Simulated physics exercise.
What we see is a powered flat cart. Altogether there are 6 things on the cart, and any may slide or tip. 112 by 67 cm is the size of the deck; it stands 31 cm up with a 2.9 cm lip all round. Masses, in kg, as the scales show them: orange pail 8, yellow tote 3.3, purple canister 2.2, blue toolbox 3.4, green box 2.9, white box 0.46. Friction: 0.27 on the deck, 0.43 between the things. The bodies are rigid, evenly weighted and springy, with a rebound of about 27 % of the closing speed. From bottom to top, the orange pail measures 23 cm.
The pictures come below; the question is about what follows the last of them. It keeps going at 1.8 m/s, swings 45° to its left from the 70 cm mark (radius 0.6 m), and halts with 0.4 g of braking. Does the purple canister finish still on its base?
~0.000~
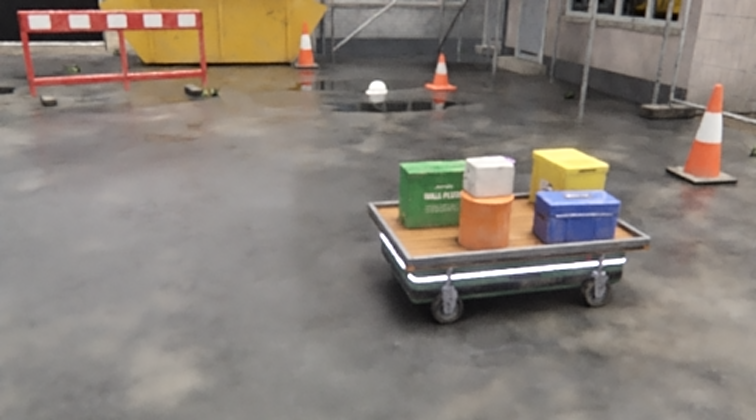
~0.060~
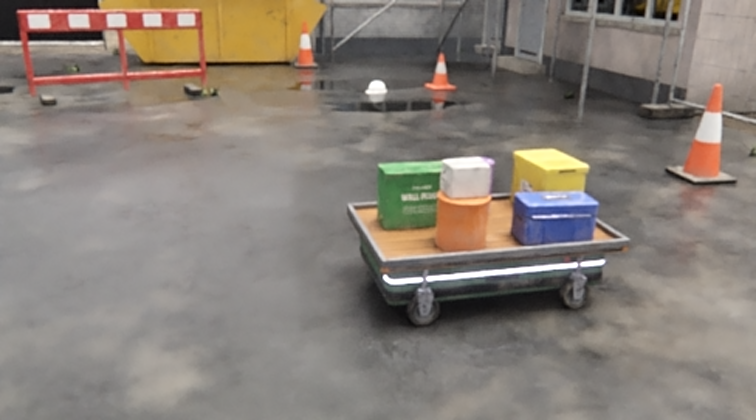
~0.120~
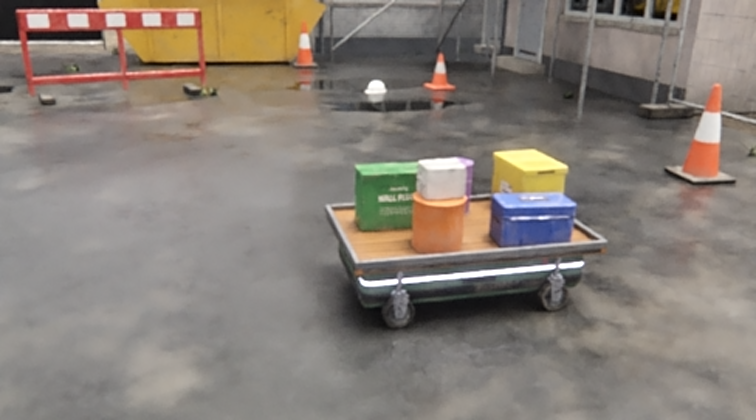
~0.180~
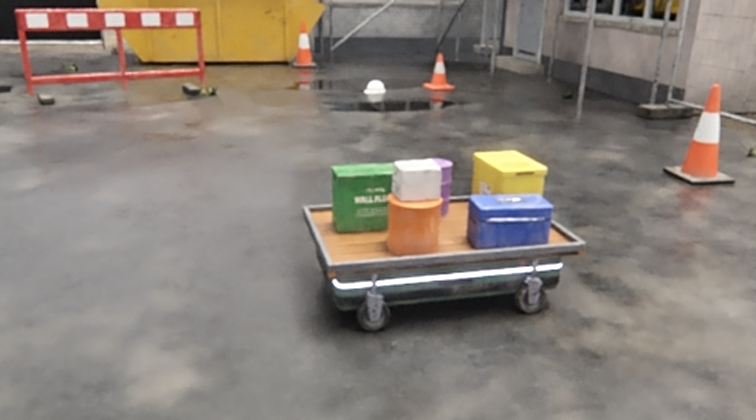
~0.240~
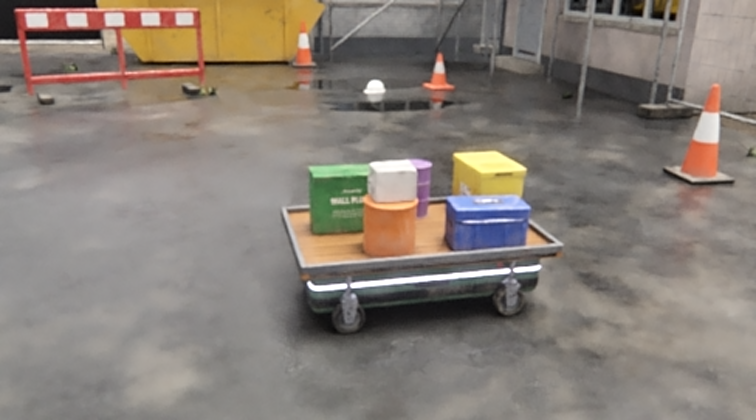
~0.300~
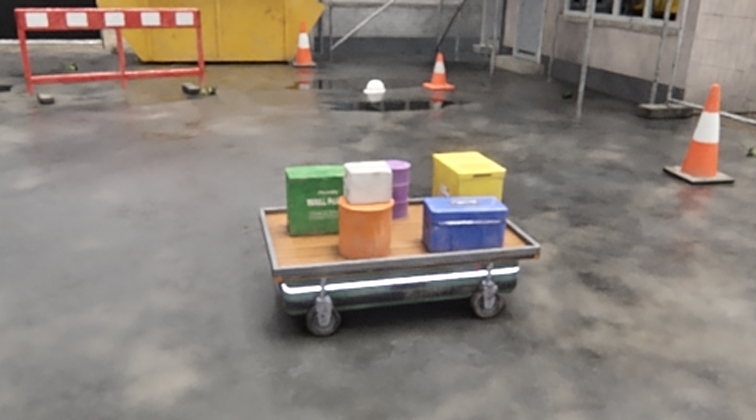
No, it goes down.
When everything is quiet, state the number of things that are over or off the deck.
3.
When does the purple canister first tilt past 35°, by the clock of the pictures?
At about 0.7 s.
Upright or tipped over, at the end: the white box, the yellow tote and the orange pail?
Outcome noted - the white box ends up fallen, the yellow tote survives without falling, the orange pail survives without falling.
After 0.70 s, cart has run 126 cm, turned 38°; green box now off the deck; purple canister 44° off upright near (238, 212); white box moved 38 cm.
After 1.20 s, cart has run 187 cm, turned 45°; purple canister and white box now off the deck; orange pail moved 38 cm; blue toolbox moved 17 cm.
In the end (1.9 s), off the deck and tipped over, purple canister, green box and white box; not toppled but over 10 cm from the start, orange pail, yellow tote and blue toolbox.
